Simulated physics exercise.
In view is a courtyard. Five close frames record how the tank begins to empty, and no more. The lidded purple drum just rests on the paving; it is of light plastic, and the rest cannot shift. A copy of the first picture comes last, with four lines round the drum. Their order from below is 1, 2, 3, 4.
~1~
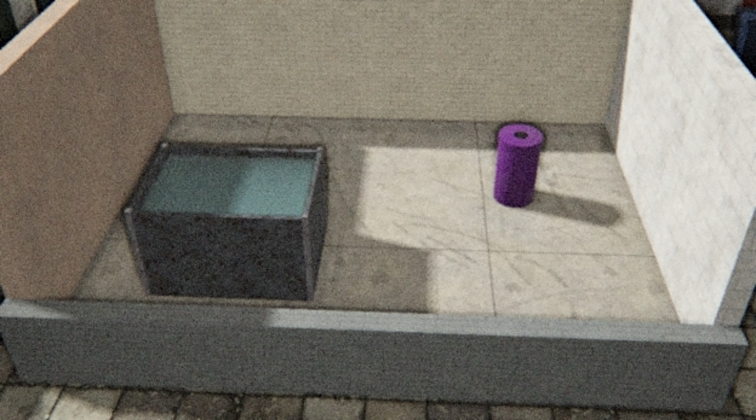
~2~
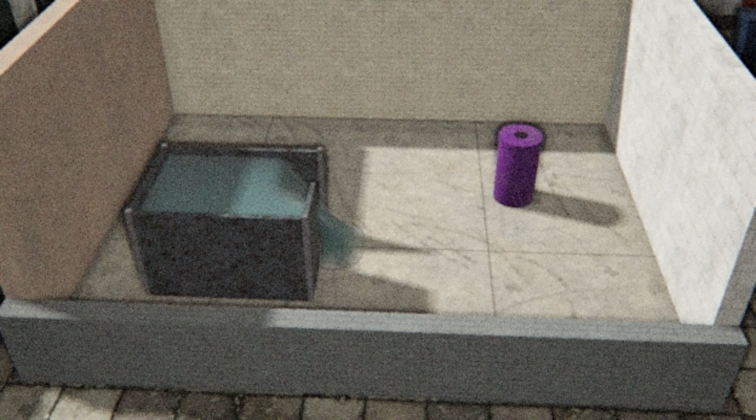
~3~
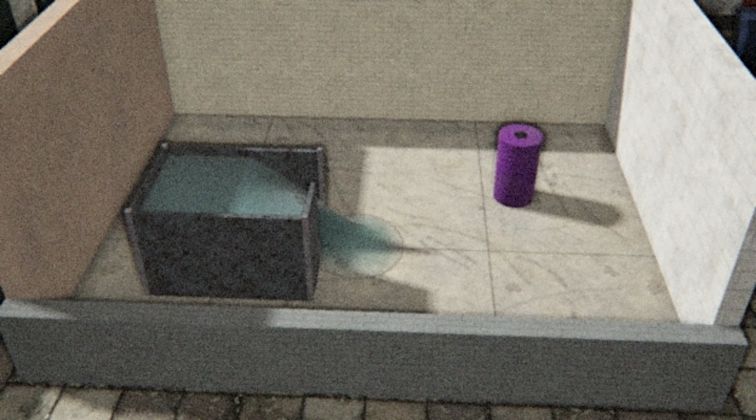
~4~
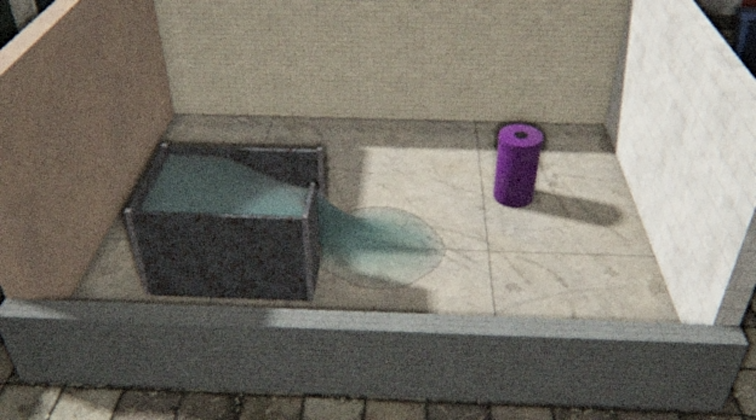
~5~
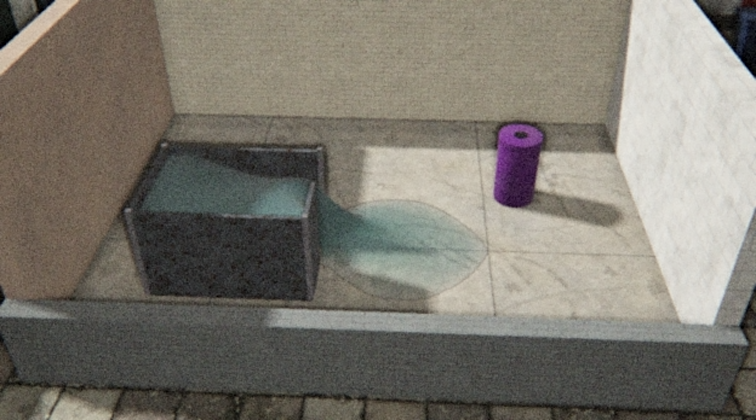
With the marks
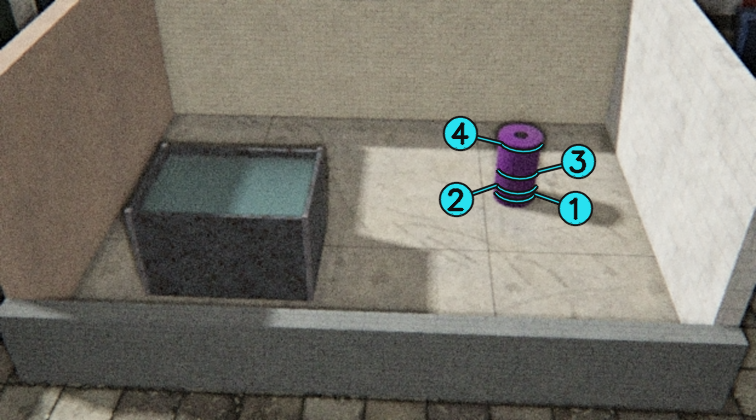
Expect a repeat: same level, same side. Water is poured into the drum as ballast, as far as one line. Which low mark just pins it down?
3 will do.
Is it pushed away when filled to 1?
Yes, it does.
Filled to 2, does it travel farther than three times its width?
No, it does not.
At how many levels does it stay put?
Two of them.
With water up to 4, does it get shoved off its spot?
No, not at all.
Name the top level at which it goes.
Level 2.
On the marked copy, 1 at (516, 201); 2 at (517, 193); 3 at (519, 178); 4 at (523, 151); from the bottom up 1, 2, 3, 4.
For level 1, it is pushed about 4 times its own width away.
For level 2, it is pushed about its own width away.
For level 3, it does not move.
For level 4, it does not move.
